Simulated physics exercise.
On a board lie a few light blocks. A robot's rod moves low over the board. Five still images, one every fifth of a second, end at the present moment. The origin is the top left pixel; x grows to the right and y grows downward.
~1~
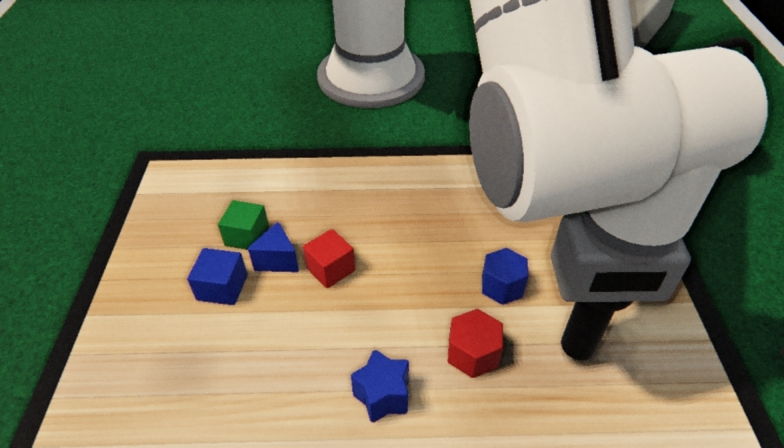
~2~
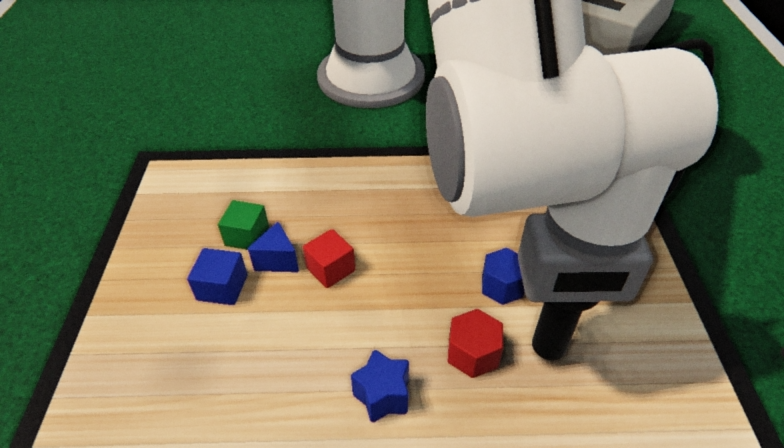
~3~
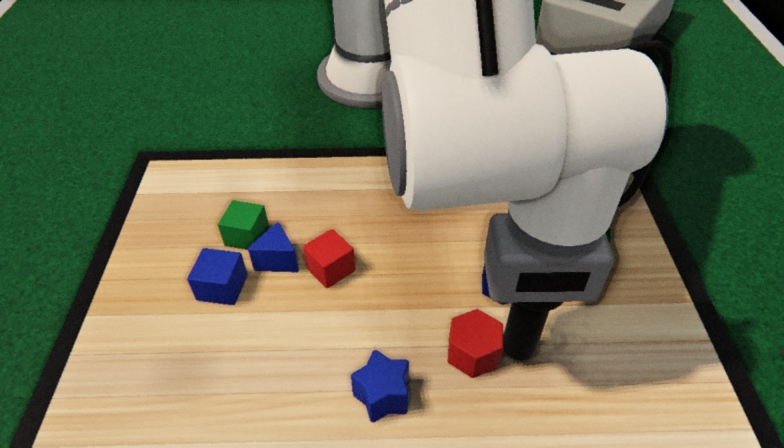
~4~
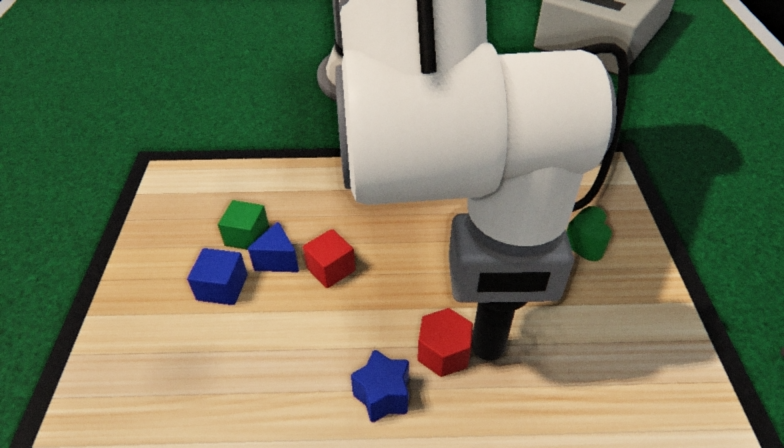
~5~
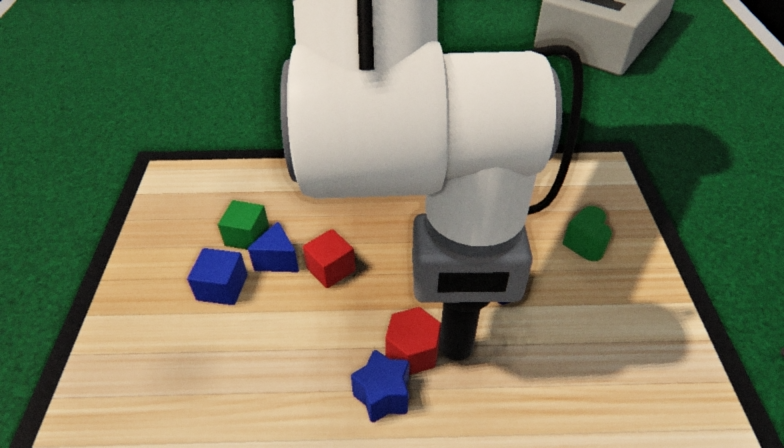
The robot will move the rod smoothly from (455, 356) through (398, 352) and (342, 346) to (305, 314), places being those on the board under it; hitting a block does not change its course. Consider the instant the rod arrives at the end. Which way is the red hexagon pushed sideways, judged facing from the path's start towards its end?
Off to the left side.
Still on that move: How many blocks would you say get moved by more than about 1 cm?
That's one.
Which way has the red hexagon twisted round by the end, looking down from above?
From overhead, anticlockwise.
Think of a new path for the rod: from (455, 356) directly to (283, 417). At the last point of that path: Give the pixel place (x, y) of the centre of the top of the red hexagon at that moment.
Somewhere near (364, 325).
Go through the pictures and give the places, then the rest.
Tip of the rod (578, 346), middles of tops, red four-sided block (328, 247), blue star-shaped block (382, 376), red hexagon (477, 332), in the first picture.
Rod (549, 346), nothing pushed, in the second picture.
Rod (519, 346), nothing pushed, in the third picture.
Rod (488, 346), red hexagon (446, 331), in the fourth picture.
Rod (456, 346), red four-sided block (328, 247), blue star-shaped block (382, 376), red hexagon (414, 330), in the fifth picture.
What follows on the original path. One third of the way, rod (397, 343); blue star-shaped block (377, 376), turned 20° anticlockwise; red hexagon (355, 326).
Two thirds of the way, rod (341, 336); blue star-shaped block (377, 376), turned 20° anticlockwise; red hexagon (298, 318).
At the end, rod (303, 305); red four-sided block unmoved; blue star-shaped block (377, 376), turned 20° anticlockwise; red hexagon (261, 309), turned 45° anticlockwise.
